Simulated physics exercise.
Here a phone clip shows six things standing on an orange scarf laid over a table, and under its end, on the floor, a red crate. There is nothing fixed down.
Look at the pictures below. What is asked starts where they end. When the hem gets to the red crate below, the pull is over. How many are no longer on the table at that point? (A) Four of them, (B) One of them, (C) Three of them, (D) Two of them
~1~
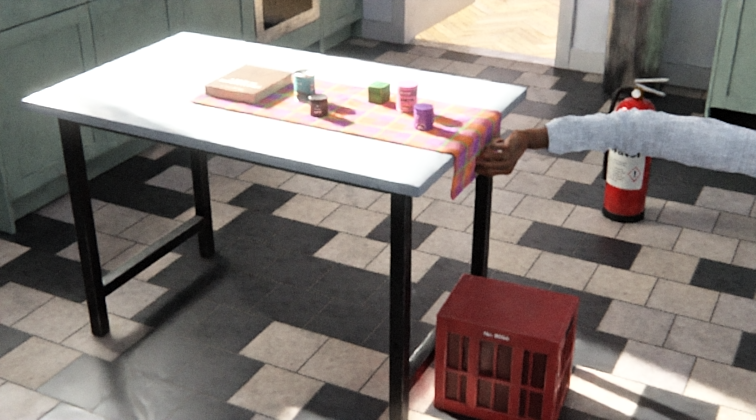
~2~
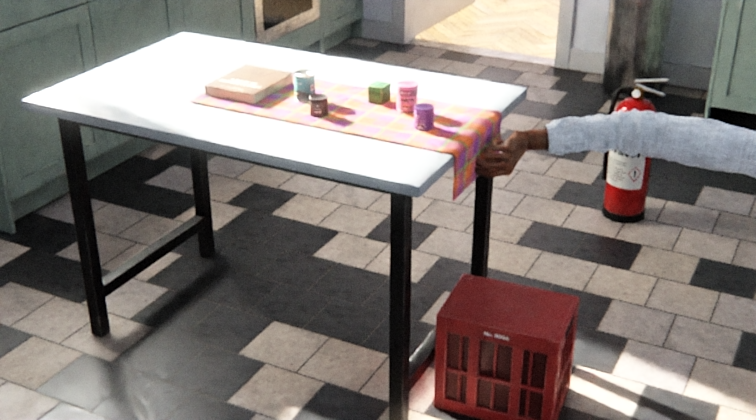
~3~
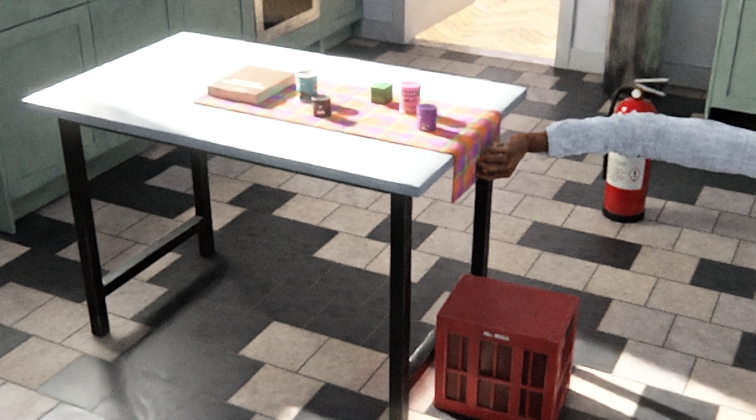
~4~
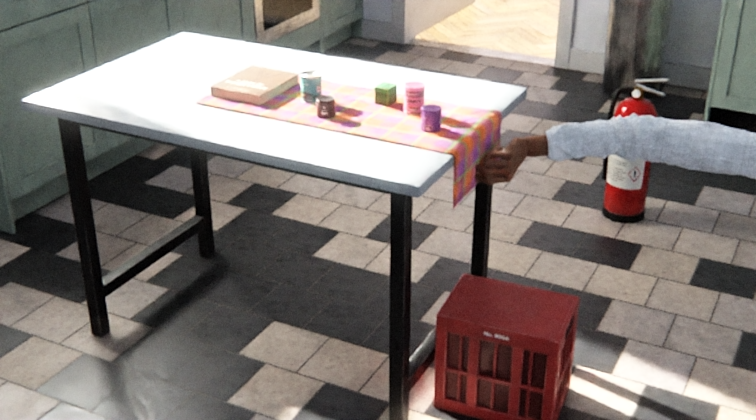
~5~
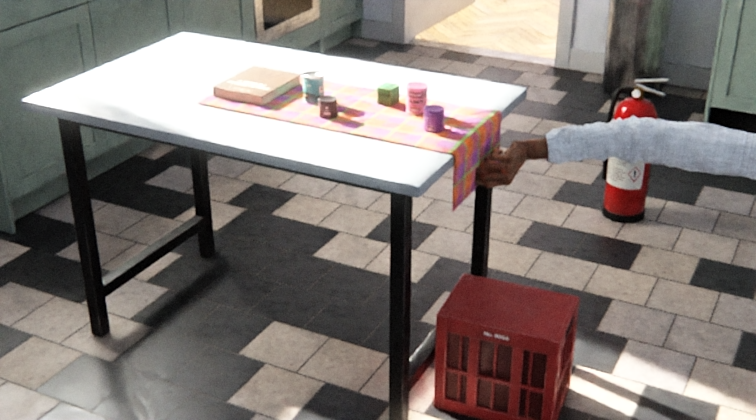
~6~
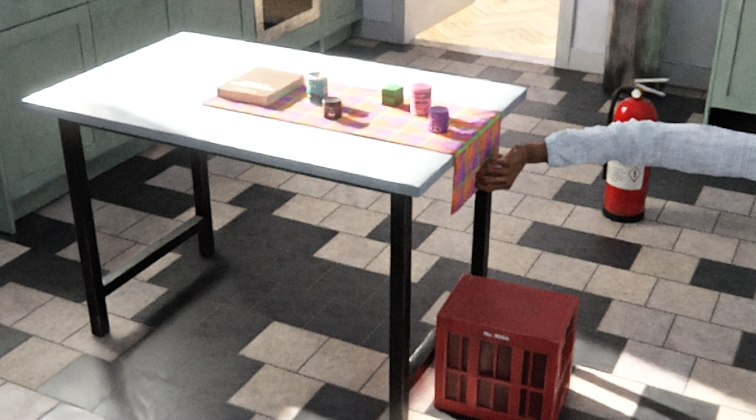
Answer: C.
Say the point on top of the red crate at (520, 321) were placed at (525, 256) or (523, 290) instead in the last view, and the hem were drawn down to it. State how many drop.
We'd see 1, then 2.
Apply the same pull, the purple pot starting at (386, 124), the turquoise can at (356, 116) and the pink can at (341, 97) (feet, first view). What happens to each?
Record - purple pot lost; turquoise can lost; pink can retained.
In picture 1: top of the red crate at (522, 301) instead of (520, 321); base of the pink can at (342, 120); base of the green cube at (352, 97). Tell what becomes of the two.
First the pink can: It is still up there. Then the green cube: It is still up there.
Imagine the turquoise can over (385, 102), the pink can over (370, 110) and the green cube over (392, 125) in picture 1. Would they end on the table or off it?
Turquoise can: Lost. Pink can: Lost. Green cube: Lost.
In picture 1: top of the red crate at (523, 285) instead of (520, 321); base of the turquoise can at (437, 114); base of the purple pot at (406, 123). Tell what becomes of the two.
Observed: Turquoise can departs; purple pot departs.
Soon after, hem near (476, 238); purple pot gone.
After that, hem near (475, 274); purple pot and pink can gone.
In the end, hem on the crate; purple pot, pink can and green cube gone. Over the edge go three.
